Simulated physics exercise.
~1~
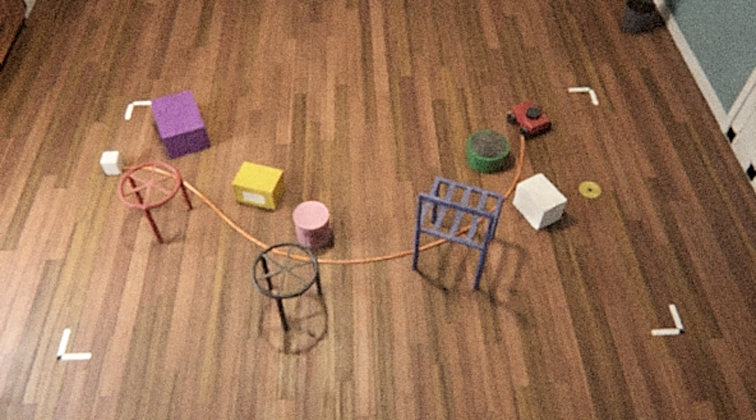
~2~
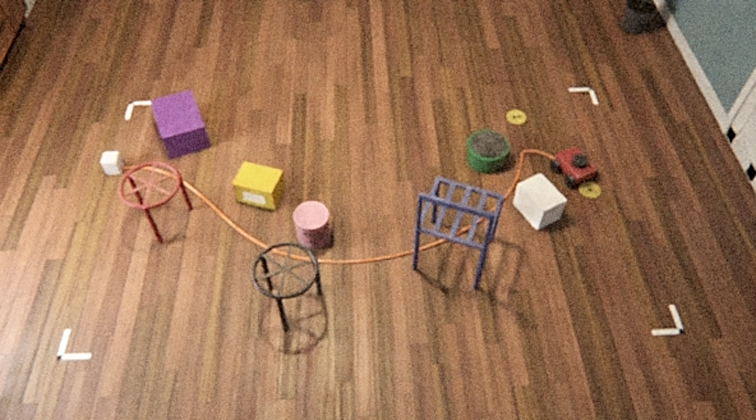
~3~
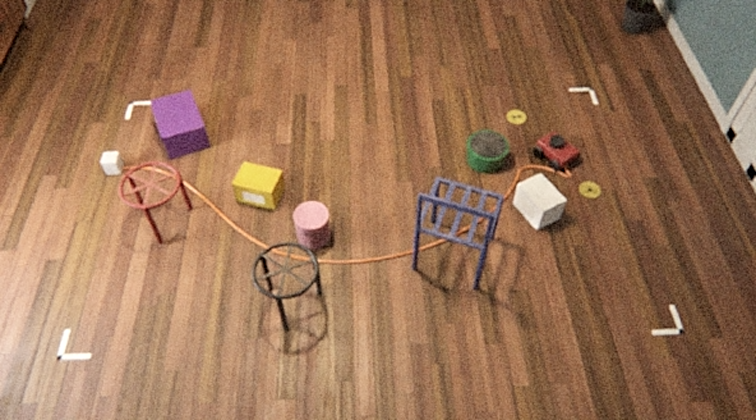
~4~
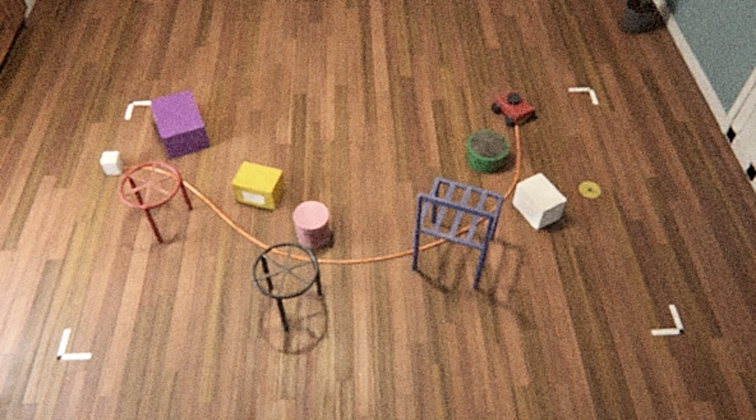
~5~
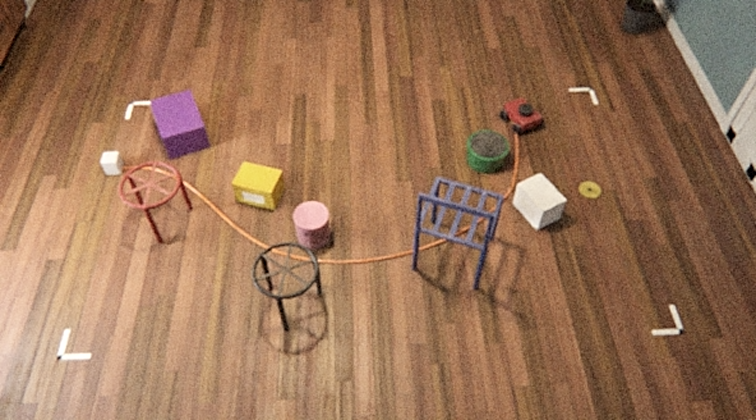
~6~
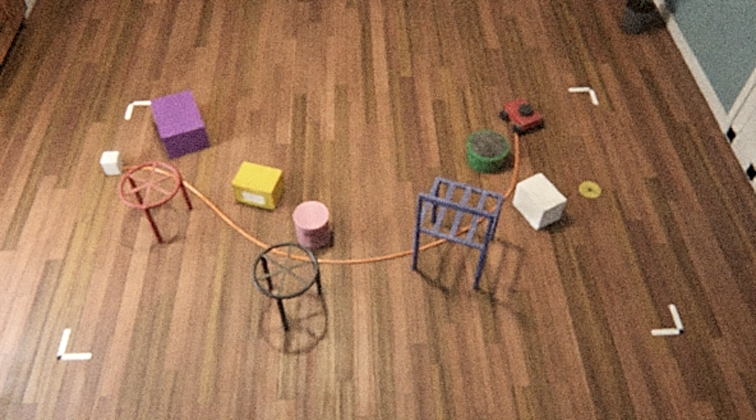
The clip opens on a wooden floor where a small red cart sits near the upper right, tied to an orange lead that winds past a red stool, a black stool, a pink bucket and a blue chair. The cart then shifts right and down, near a yellow mark beyond the white carton, uncovering another mark behind it. Next it moves a little left and up, then farther the same way, past the green pot. Finally it rests just above the pot, the lead still attached, while the surrounding objects appear to stay in place.
